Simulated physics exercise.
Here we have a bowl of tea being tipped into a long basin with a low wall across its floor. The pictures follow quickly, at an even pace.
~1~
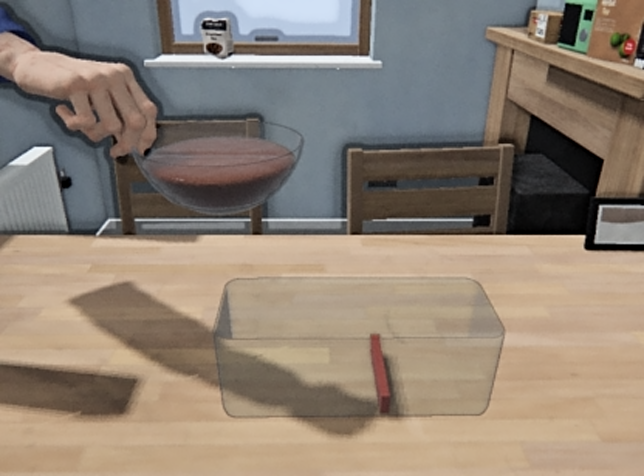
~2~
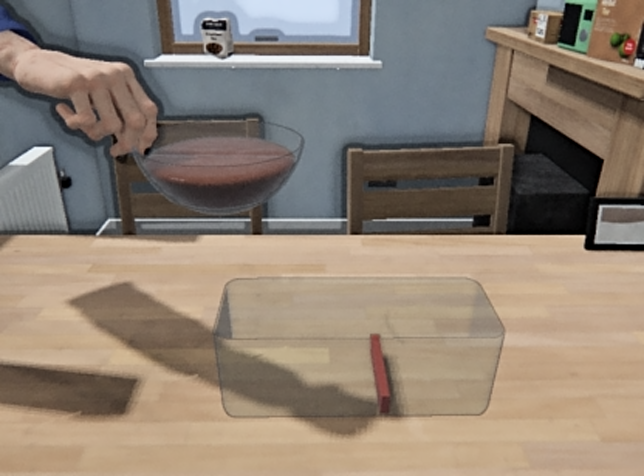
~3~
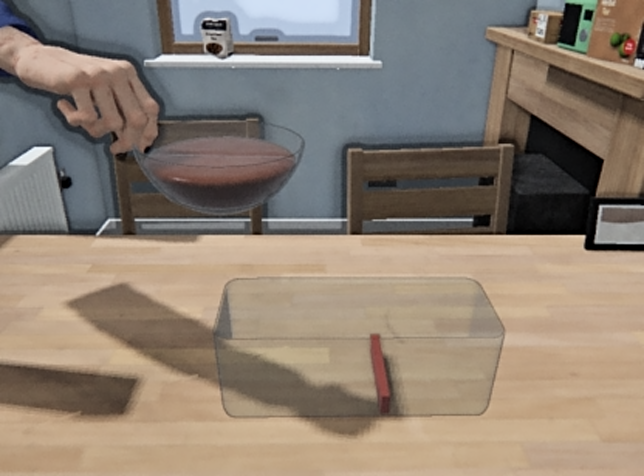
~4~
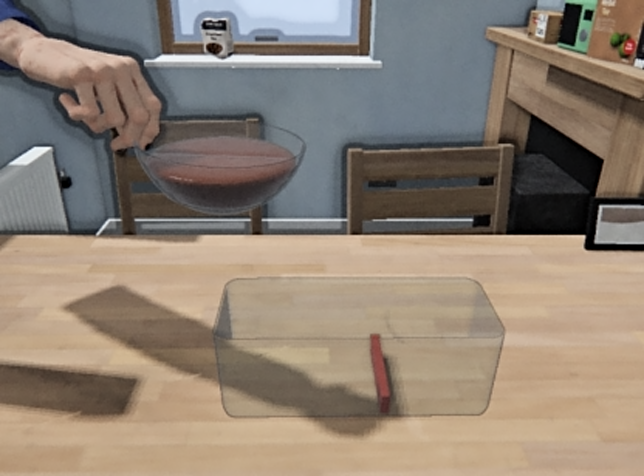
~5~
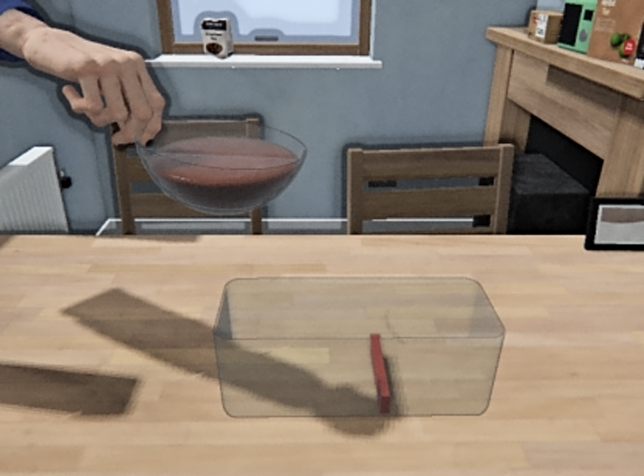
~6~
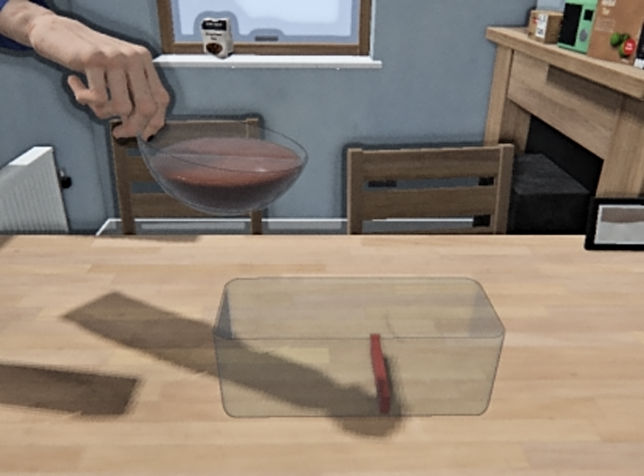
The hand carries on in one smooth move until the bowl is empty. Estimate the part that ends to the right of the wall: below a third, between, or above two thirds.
In the end not even a third is right of the wall.
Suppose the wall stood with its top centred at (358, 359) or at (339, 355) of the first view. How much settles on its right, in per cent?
The first gives 55 %, the second 75 %.
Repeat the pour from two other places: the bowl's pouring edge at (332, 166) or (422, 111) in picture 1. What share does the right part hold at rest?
First some 50, then 55 per cent.
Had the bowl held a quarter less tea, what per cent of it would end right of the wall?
Close to 10 per cent.
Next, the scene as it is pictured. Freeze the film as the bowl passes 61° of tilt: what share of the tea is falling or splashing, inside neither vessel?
Some 40 per cent.
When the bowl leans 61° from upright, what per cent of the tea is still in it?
Near 40 %.
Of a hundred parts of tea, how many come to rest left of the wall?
Some 75 per cent.
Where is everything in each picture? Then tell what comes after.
It leans 0°; its right rim is at (303, 142); the tea meets the walls at (146, 155) and (297, 156); the long basin's rim runs from (220, 308) to (491, 307); the wall's top is at (380, 364), in the first picture.
It leans 0°; its right rim is at (303, 143); the tea meets the walls at (146, 155) and (297, 156), in the second picture.
It leans 2°; its right rim is at (304, 145); the tea meets the walls at (147, 154) and (297, 157), in the third picture.
It leans 4°; its right rim is at (305, 148); the tea meets the walls at (149, 153) and (298, 159), in the fourth picture.
It leans 7°; its right rim is at (306, 153); the tea meets the walls at (151, 154) and (301, 159), in the fifth picture.
It leans 11°; its right rim is at (307, 159); the tea meets the walls at (154, 154) and (303, 159), in the sixth picture.
A moment on, the bowl is tipped part way and 39 per cent is still to pour, 19 is left of the wall and 3 right of it.
Next, the bowl is tipped on its side and 0 per cent is still to pour, 76 is left of the wall and 18 right of it.
Then the bowl is tipped right over and 0 per cent is still to pour, 76 is left of the wall and 23 right of it.
Later the bowl is tipped right over and 0 per cent is still to pour, 73 is left of the wall and 25 right of it.
In the end 73 per cent lies left of the wall, 26 right of it and 1 outside.
